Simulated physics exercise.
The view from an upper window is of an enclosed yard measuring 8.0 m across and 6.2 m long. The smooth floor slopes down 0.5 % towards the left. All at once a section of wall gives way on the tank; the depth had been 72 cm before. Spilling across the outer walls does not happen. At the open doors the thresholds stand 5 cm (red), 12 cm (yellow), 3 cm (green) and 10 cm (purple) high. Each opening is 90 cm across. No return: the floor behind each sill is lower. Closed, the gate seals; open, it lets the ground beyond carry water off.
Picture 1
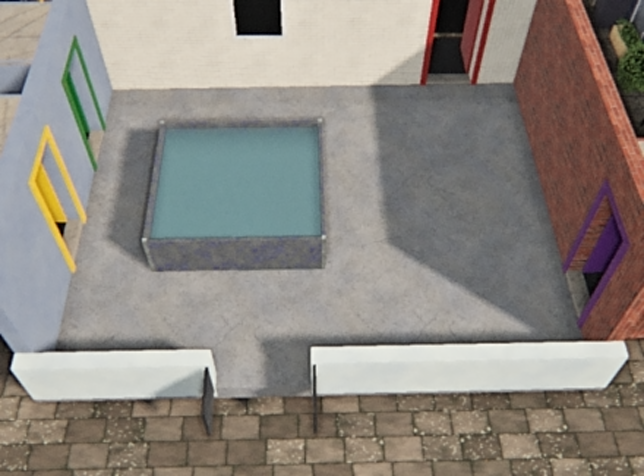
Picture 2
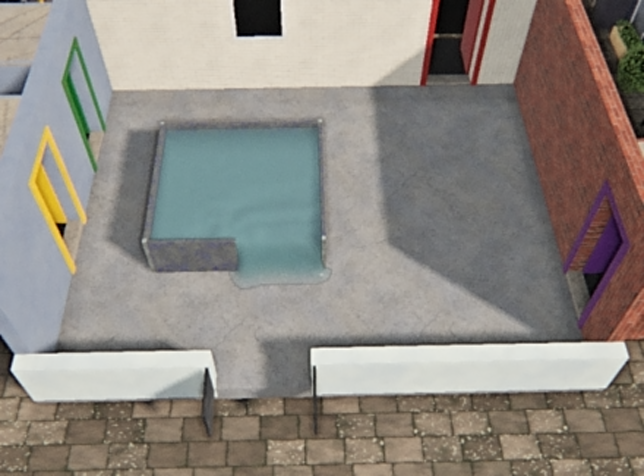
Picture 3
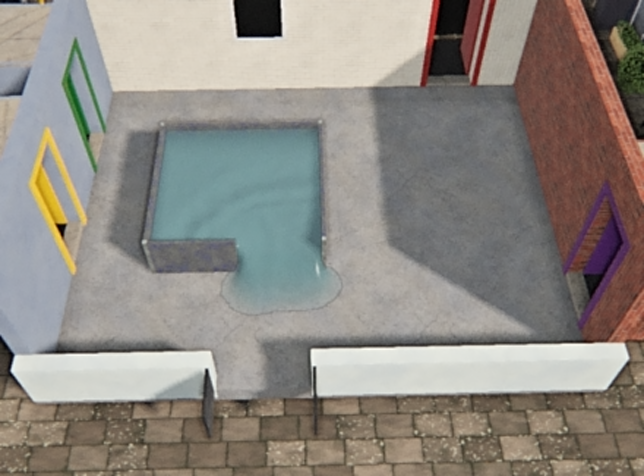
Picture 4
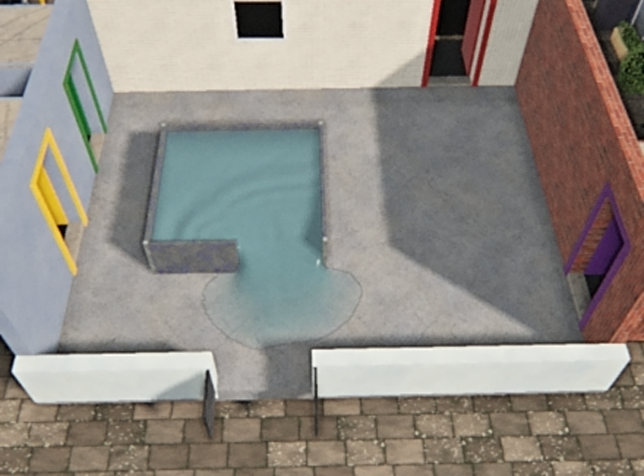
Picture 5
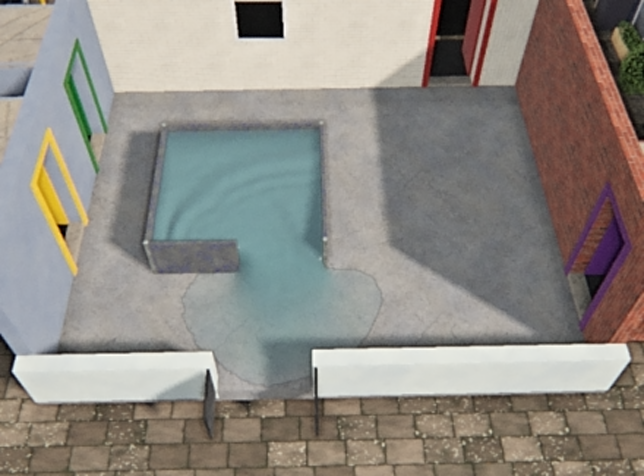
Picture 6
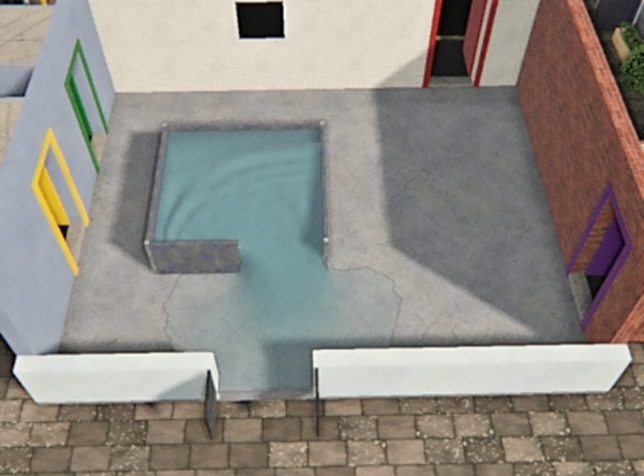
Water pouring from a broken front corner of a square grey tank, spreading across the walled yard floor to the front opening.
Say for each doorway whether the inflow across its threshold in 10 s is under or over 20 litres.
In the end the red door overtops the limit; the yellow door remains shy of the limit; the green door remains shy of the limit; the purple door overtops the limit.
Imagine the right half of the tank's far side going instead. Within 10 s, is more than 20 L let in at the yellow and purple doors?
Short answer, against that limit: Yellow is fine, purple is fine.
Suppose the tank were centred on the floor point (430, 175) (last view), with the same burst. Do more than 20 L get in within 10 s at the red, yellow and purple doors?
Red: Within limit; yellow: Too much; purple: Too much.
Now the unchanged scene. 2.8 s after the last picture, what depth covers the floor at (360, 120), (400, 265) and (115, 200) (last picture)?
0, 0 and 0 cm, respectively.
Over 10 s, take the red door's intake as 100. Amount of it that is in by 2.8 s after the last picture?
Some 0 per cent by then.
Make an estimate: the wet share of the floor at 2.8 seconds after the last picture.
I'd say around 35 % is wet.
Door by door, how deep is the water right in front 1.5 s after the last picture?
In centimetres, the red door has 0, the yellow door 0, the green door 0 and the purple door 0.
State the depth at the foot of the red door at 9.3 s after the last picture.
About 9.0 cm deep.
Then, 0.7 s after the last picture water covers 15 % of the floor and is deepest (45 cm) near (309, 273); red door not reached, yellow door not reached, green door not reached, purple door not reached.
Then, 1.5 s after the last picture water covers 25 % of the floor and is deepest (42 cm) near (322, 362); red door not reached, yellow door not reached, green door not reached, purple door not reached.
Then, 2.8 s after the last picture water covers 35 % of the floor and is deepest (28 cm) near (577, 368); red door not reached, yellow door 3 cm at the sill, 0 L in, green door not reached, purple door 21 cm at the sill, 44 L in.
Then, 5.3 s after the last picture water covers 65 % of the floor and is deepest (20 cm) near (322, 362); red door 10 cm at the sill, 6 L in, yellow door 4 cm at the sill, 0 L in, green door 2 cm at the sill, 0 L in, purple door 14 cm at the sill, 113 L in.
Then, 9.3 s after the last picture water covers 95 % of the floor and is deepest (11 cm) near (322, 362); red door 9 cm at the sill, 58 L in, yellow door 3 cm at the sill, 0 L in, green door 3 cm at the sill, 0 L in, purple door 8 cm at the sill, 129 L in.
